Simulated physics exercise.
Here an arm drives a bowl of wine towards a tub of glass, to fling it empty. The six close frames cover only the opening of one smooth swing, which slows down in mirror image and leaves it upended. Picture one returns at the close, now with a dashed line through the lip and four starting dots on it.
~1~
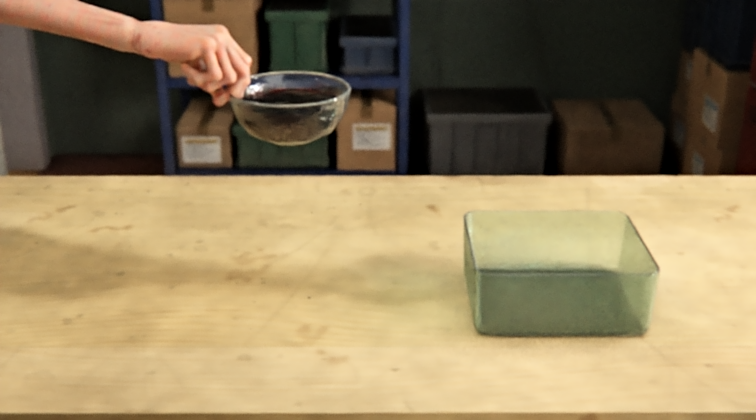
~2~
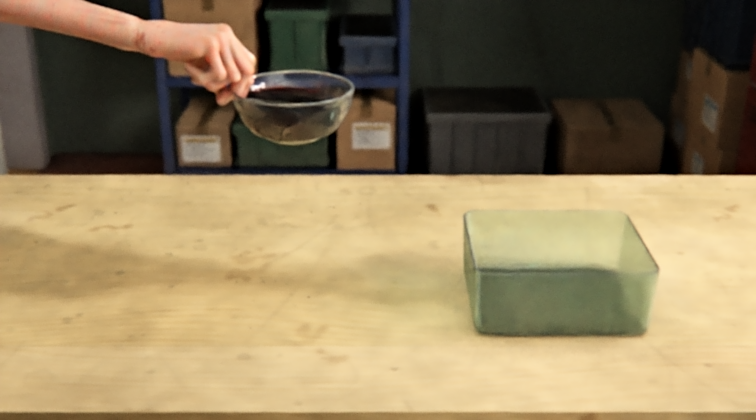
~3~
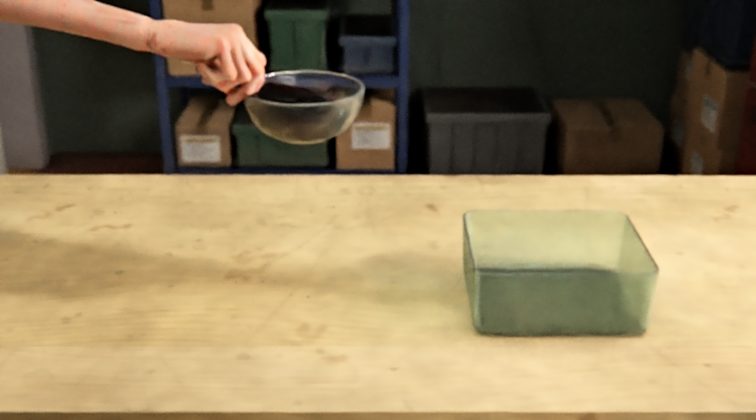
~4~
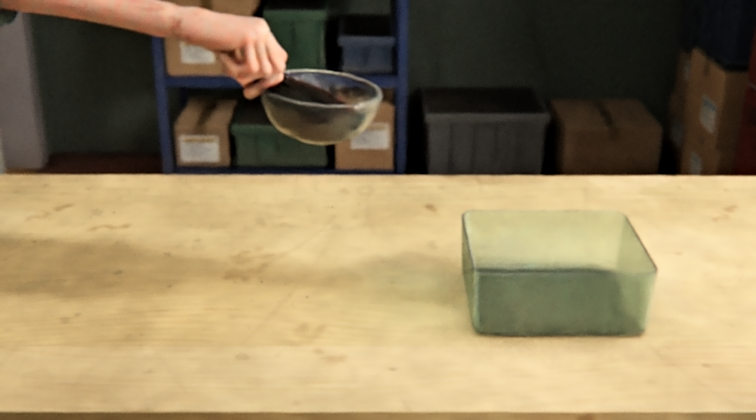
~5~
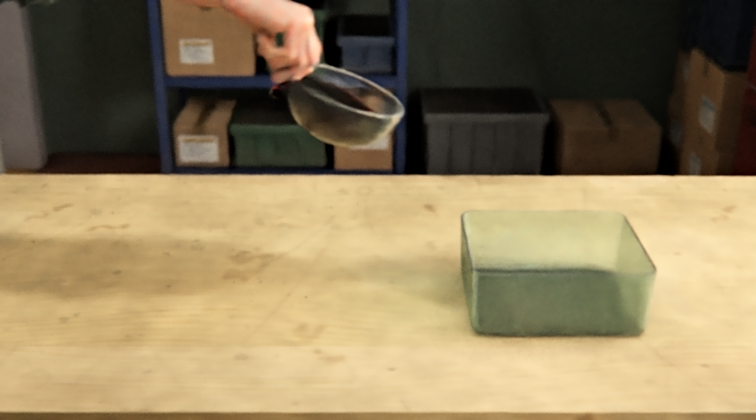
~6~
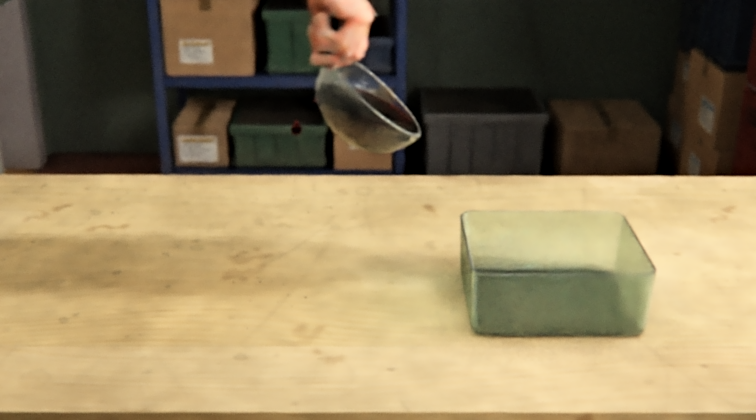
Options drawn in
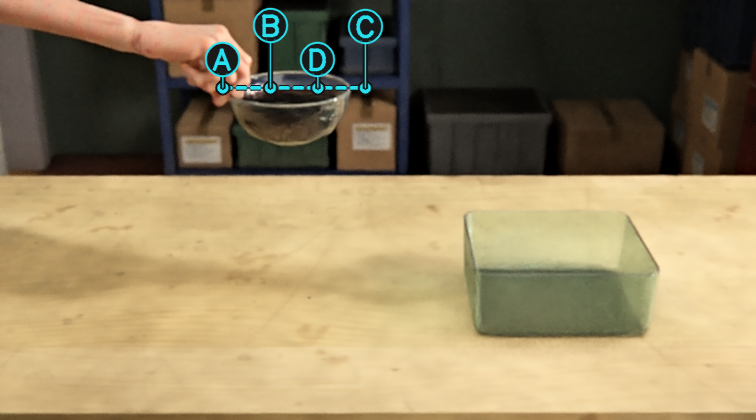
The footage shows a hand holding a clear bowl of dark liquid above a wooden table, left of a greenish glass tub, then moving it rightward and tilting it steeply toward the tub as a small dark drop appears beneath.
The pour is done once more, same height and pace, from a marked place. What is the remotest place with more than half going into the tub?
D.
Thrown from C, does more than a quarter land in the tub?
Yes, it does.
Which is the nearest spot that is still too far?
Spot B.
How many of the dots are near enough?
Two of the four.
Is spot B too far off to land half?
Yes, it does.
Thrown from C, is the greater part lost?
No, that is safe.
In cyan, A at (222, 87); B at (270, 87); C at (365, 88); D at (317, 87).
With A, about 0 % lands in the tub, 98 % falls short.
With B, about 25 % lands in the tub, 69 % falls short and 6 % goes beside or beyond.
With C, about 67 % lands in the tub, 6 % falls short and 27 % goes beside or beyond.
With D, about 63 % lands in the tub, 16 % falls short and 21 % goes beside or beyond.
